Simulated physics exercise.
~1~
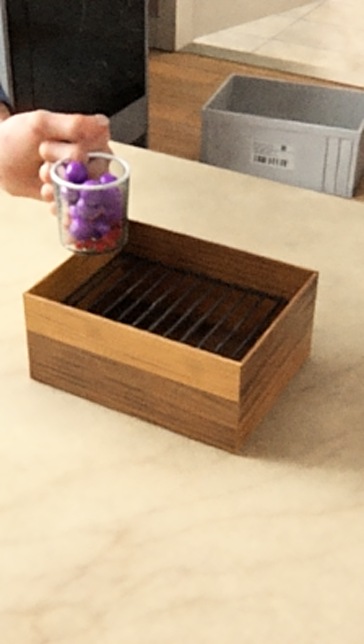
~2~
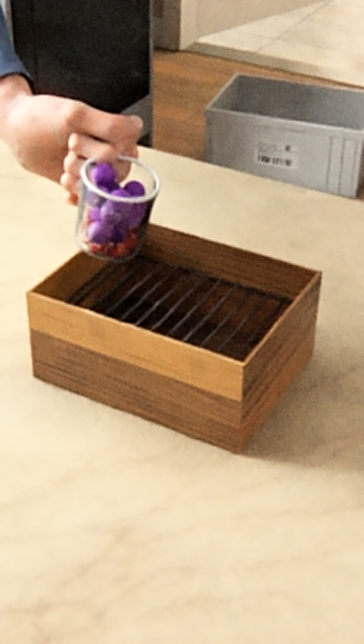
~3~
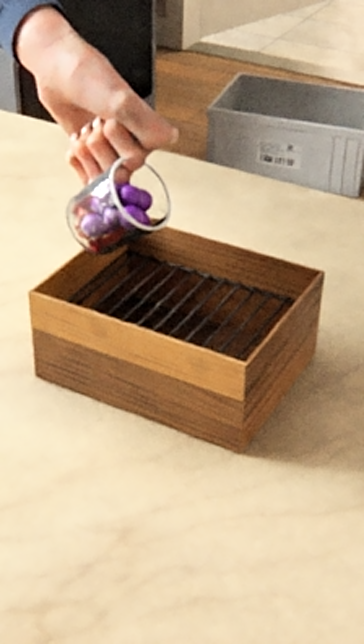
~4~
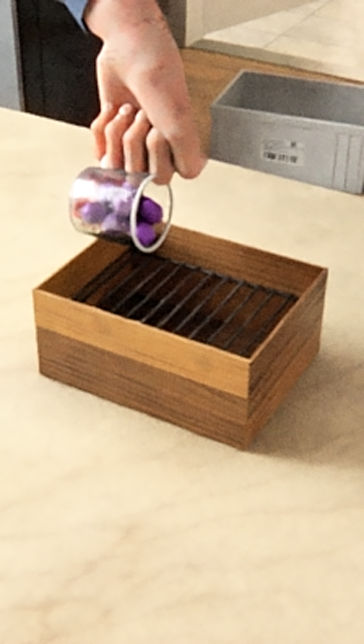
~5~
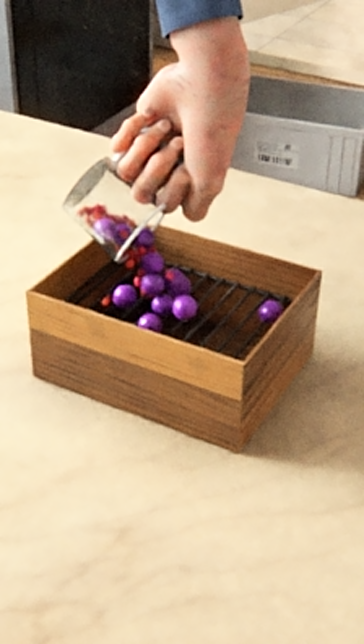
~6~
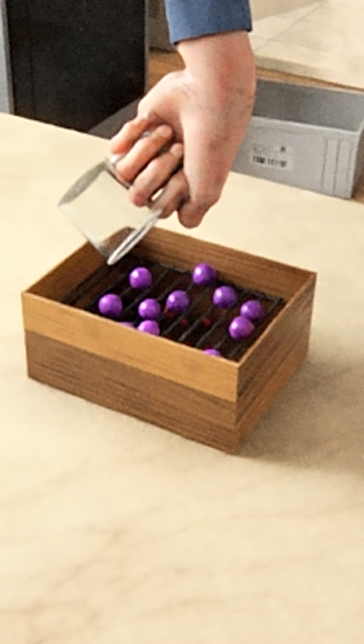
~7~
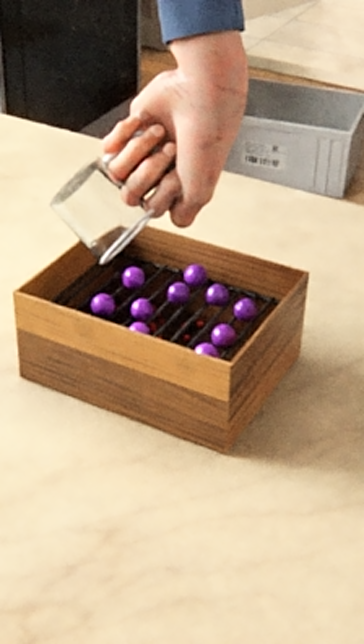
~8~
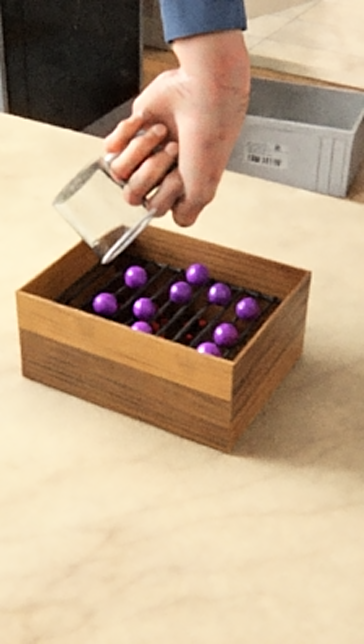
Purple balls and smaller red pieces tumbled from a clear cup as a hand tipped it over a wooden box with wires across it, and the red ones dropped through while the purple ones stayed on top, the emptied cup still held above.
